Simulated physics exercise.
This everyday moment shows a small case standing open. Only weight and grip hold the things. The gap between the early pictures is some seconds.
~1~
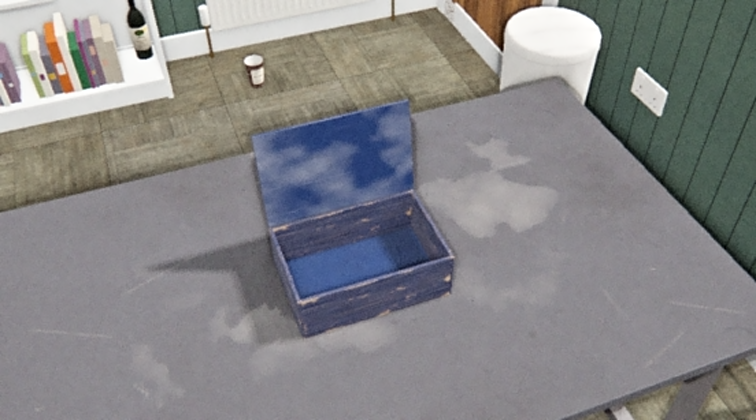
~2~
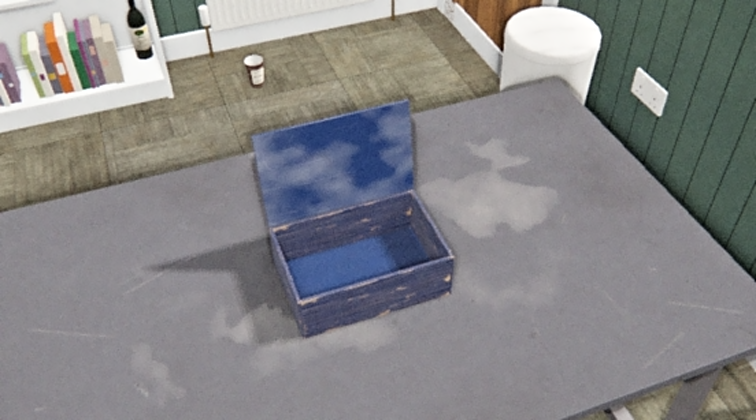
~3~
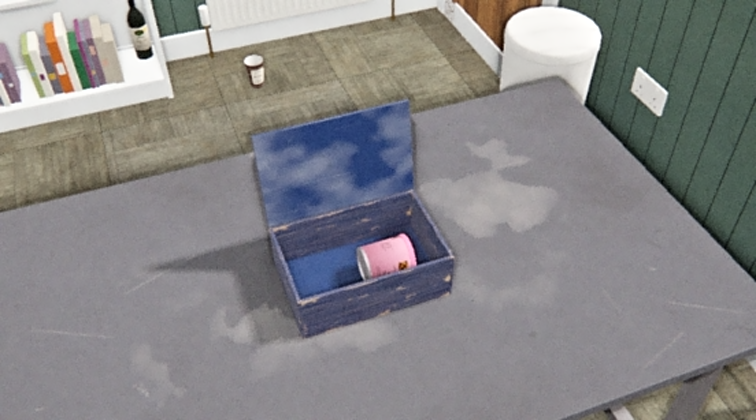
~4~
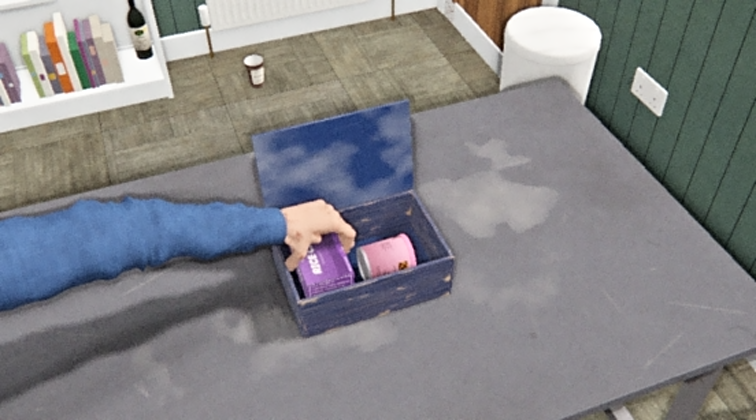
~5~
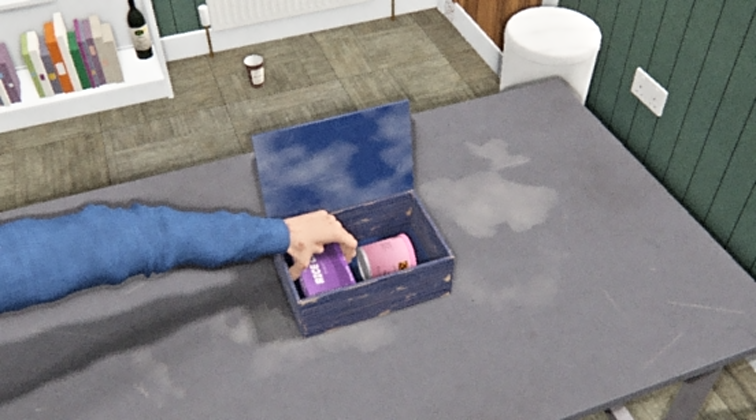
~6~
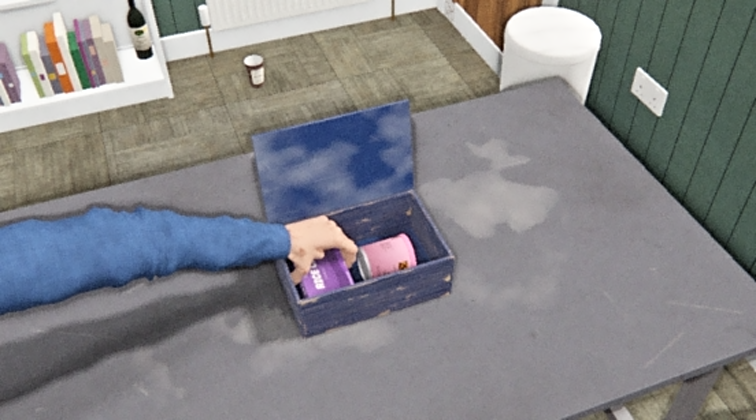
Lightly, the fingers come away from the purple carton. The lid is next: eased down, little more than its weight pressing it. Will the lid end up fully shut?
Yes.
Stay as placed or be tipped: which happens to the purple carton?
Well, the purple carton stays just as set.
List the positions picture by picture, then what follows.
The last thing is not in view yet, in the first picture.
The last thing is not in view yet, in the second picture.
The last thing is not in view yet; pink tin (386, 260), in the third picture.
Still above its spot; purple carton (319, 260); pink tin (386, 260), in the fourth picture.
Still above its spot; purple carton (322, 269); pink tin (386, 260), in the fifth picture.
Put in, still held; pink tin (386, 260), in the sixth picture.
Then, 1.10 s after the last picture, lid starting down.
Then, 1.60 s after the last picture, lid 60° above the rim.
Then, 2.00 s after the last picture, lid 33° above the rim.
Then, 2.30 s after the last picture, lid 10° above the rim.
At rest, lid shut; both in place. Seen from the same camera at the end, purple carton near (322, 274).
